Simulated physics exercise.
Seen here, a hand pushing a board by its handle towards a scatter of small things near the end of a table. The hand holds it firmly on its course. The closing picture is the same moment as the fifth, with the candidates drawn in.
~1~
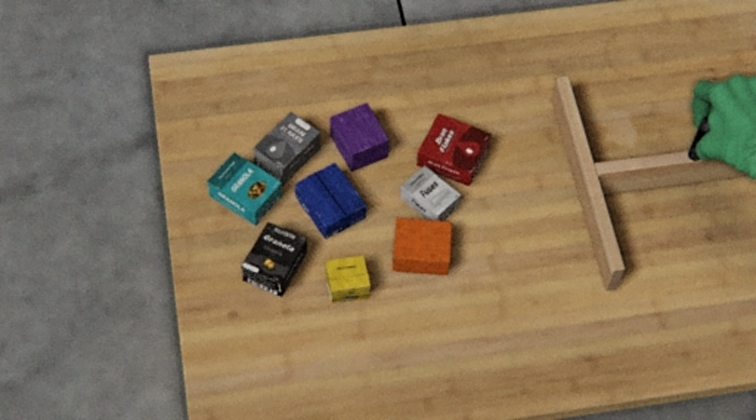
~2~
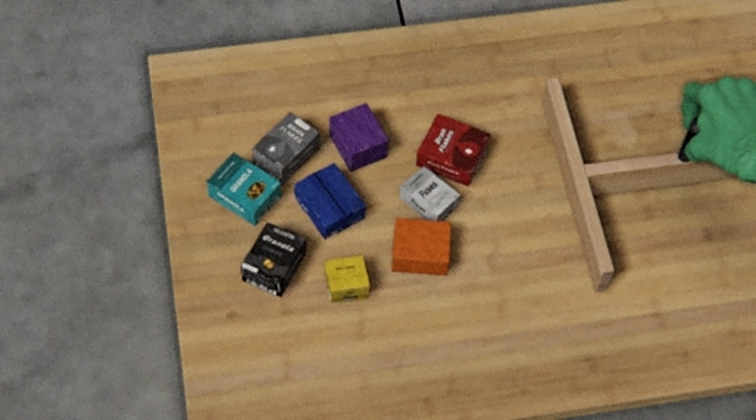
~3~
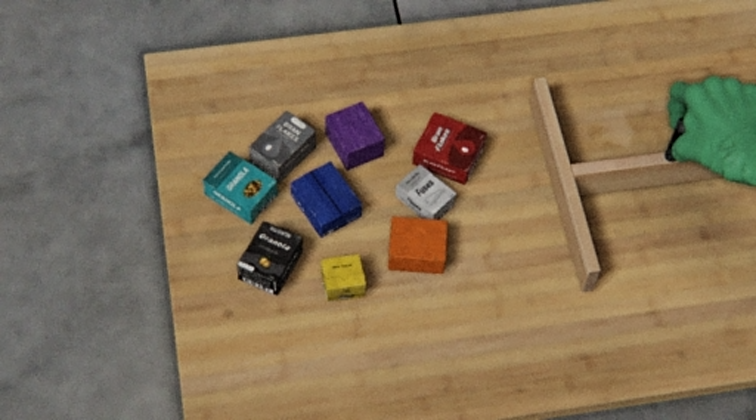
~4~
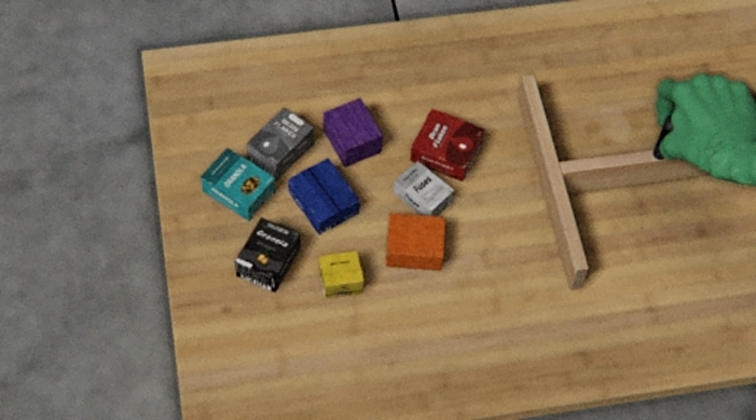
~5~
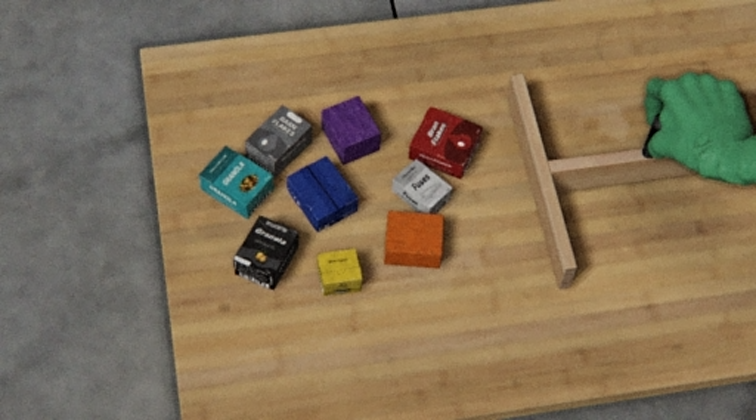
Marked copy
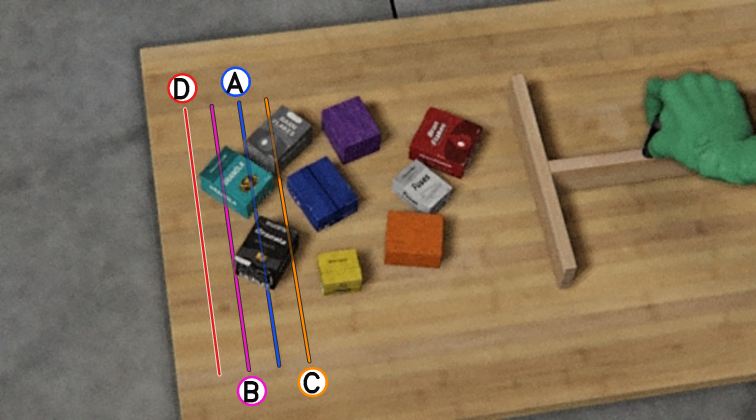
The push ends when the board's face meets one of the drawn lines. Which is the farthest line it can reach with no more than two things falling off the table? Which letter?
A.
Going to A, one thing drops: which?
The turquoise packet goes over.
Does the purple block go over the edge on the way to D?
No.
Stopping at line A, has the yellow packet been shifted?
Yes.
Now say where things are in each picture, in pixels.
Grey packet (287, 148); red box (454, 150); board (590, 169), in the first picture.
Board (580, 171); purple block (359, 137), in the second picture.
Board (567, 170); white box (426, 196), in the third picture.
Board (555, 168); blue box (324, 197), in the fourth picture.
Board (544, 167); grey packet (278, 142); red box (446, 143); black box (266, 253), in the fifth picture.
On the marked copy, A at (258, 227); B at (229, 231); C at (287, 223); D at (201, 235).
Taking A. A third of the way, board (443, 180); purple block (339, 131); red box (390, 159).
Two thirds of the way, board (341, 193); turquoise packet (197, 188); black box (227, 259).
When it is over, board (263, 204); turquoise packet over the edge; blue box (169, 212); one fallen.
As for the rest, B drops four; C is within the limit but short; D drops four.
